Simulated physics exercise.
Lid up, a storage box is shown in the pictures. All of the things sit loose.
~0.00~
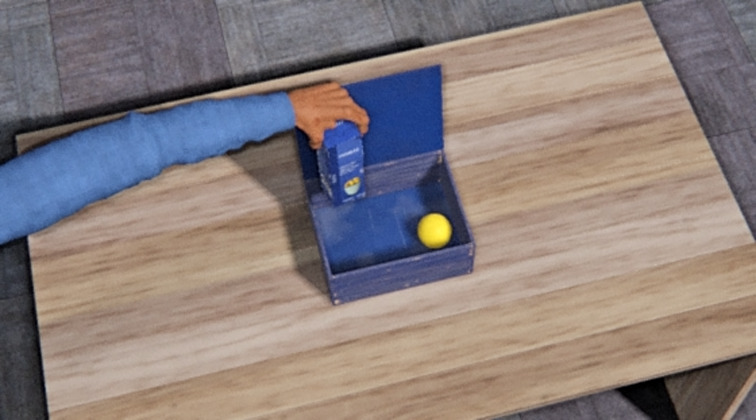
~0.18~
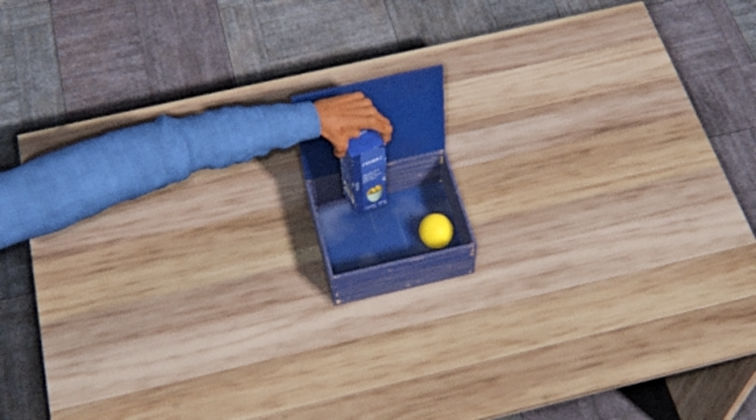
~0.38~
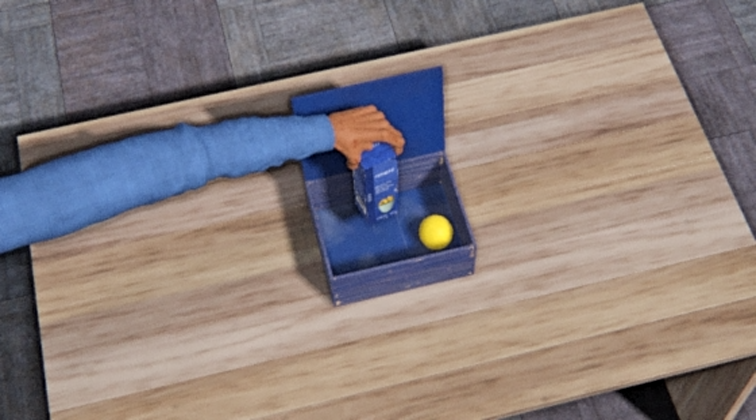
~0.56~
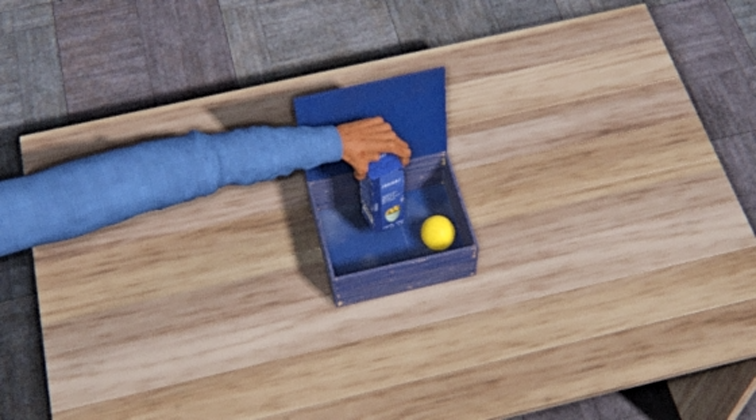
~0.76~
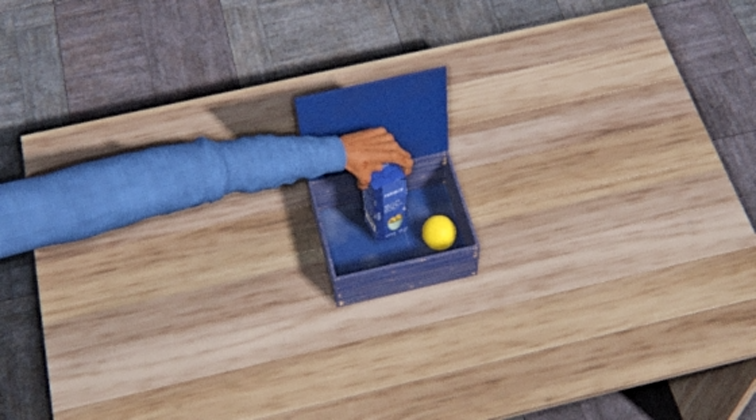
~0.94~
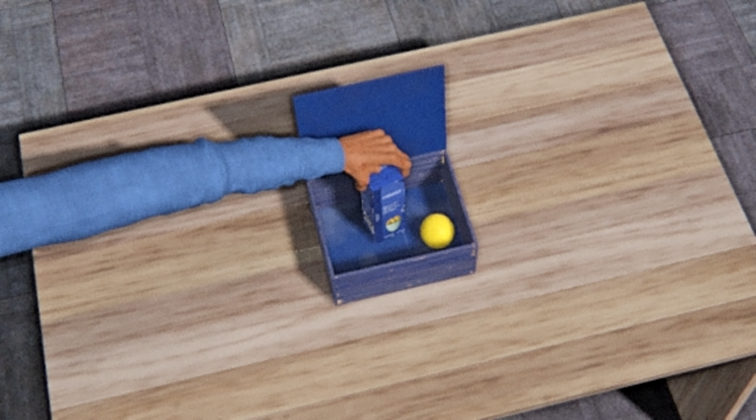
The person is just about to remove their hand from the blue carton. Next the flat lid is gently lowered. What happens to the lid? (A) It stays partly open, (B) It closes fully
It stays partly open (A).
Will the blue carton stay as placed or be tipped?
It keeps its pose.
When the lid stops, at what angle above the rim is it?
About 65° above the rim.
By 1.94 s, lid starting down.
By 2.24 s, lid 76° above the rim.
By 2.74 s, lid 66° above the rim.
By 5.04 s, blue carton resting near (383, 201).
When it is over (6.5 s), lid 66° above the rim; both as before. End places, in pixels of the last picture, blue carton near (383, 201).
